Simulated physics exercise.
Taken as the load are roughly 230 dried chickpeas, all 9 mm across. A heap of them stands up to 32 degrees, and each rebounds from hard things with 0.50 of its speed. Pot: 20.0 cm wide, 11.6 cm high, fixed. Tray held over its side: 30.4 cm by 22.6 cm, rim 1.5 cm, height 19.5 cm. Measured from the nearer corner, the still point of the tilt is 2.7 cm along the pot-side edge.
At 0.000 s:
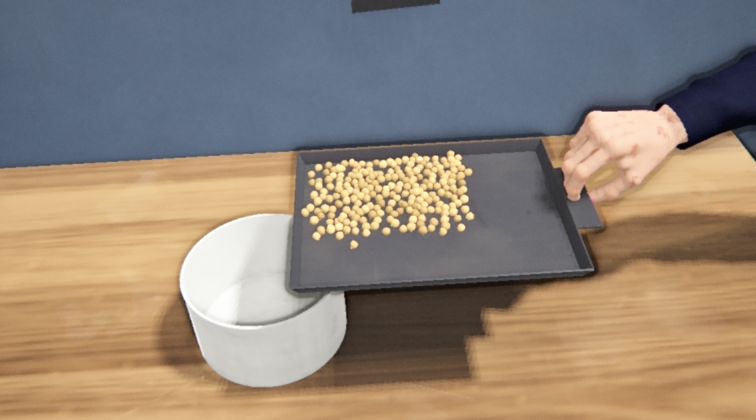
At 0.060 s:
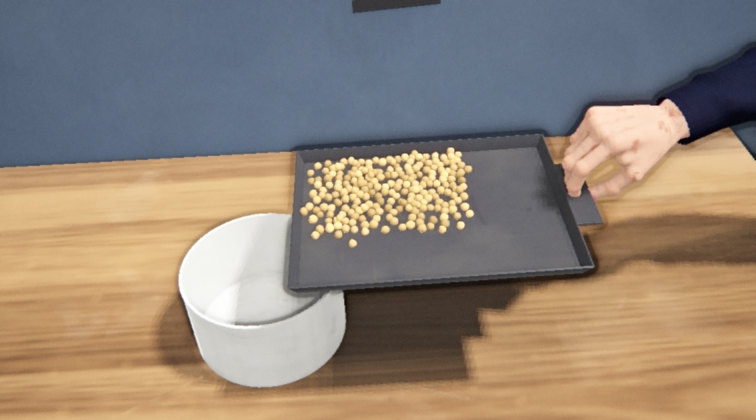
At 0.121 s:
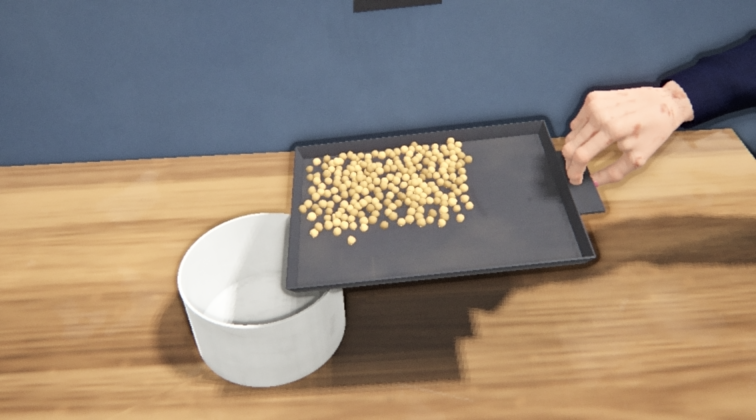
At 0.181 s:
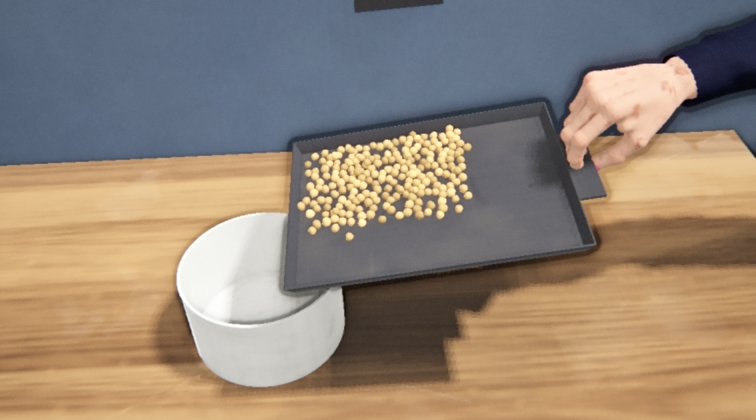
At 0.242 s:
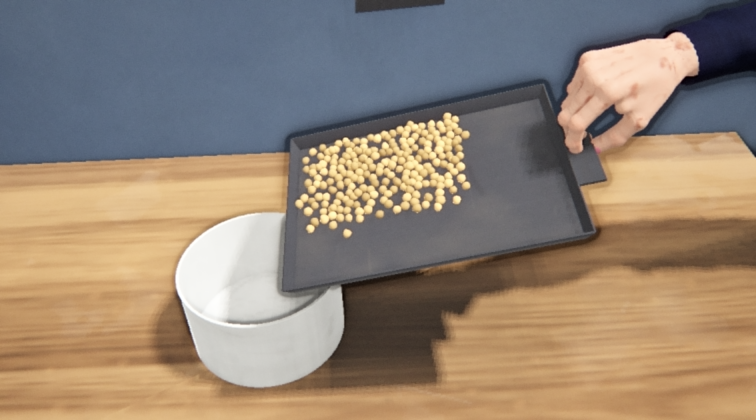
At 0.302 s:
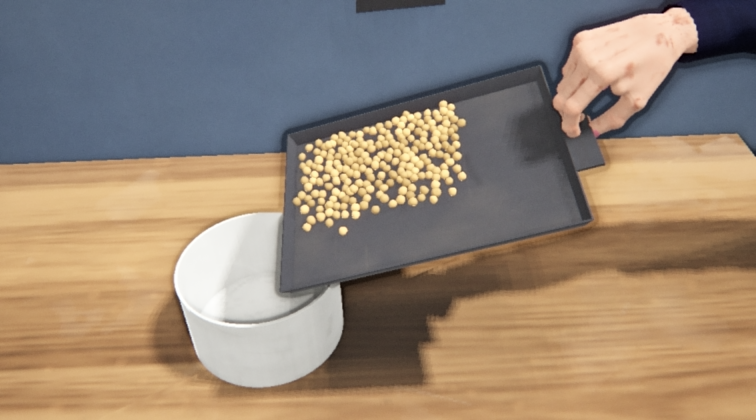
In the video, a hand at the right grips a dark rectangular tray of small round tan pieces beside a white pot on a wooden surface, then raises the tray's right side, slanting it down toward the left.
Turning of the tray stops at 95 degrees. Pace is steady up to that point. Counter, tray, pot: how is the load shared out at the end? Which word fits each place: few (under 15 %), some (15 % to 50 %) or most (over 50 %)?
Counter gets most; tray gets few; pot gets some.
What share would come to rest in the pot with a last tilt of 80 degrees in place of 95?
I'd say close to 35 percent.
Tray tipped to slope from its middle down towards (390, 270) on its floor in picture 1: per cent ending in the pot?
I'd estimate about 0 %.
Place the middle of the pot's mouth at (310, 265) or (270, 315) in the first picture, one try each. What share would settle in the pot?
I'd say close to 20 percent for the first spot and 100 percent for the second.
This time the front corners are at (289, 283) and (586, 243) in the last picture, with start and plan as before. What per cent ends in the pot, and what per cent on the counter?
In the pot: 10 per cent; on the counter: 90 per cent.
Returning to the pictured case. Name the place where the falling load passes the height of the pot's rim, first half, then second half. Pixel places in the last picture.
Early half: About (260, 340); late half: (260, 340).
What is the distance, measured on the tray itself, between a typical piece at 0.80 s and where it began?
Displacement on the tray: Roughly 13 cm.
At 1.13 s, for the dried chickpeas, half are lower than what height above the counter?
About 10 centimetres.
Then, at 0.80 s, tilt 55 degrees; the tray holds 85 %, the pot 0 %.
After 1.13 s, tilt 79 degrees; the tray holds 30 %, the pot 15 %.
After 1.56 s, tilt 95 degrees; the tray holds 0 %, the pot 35 %.
In the end, at 2.2 s, counter 65 %, tray 0 %, pot 35 %.
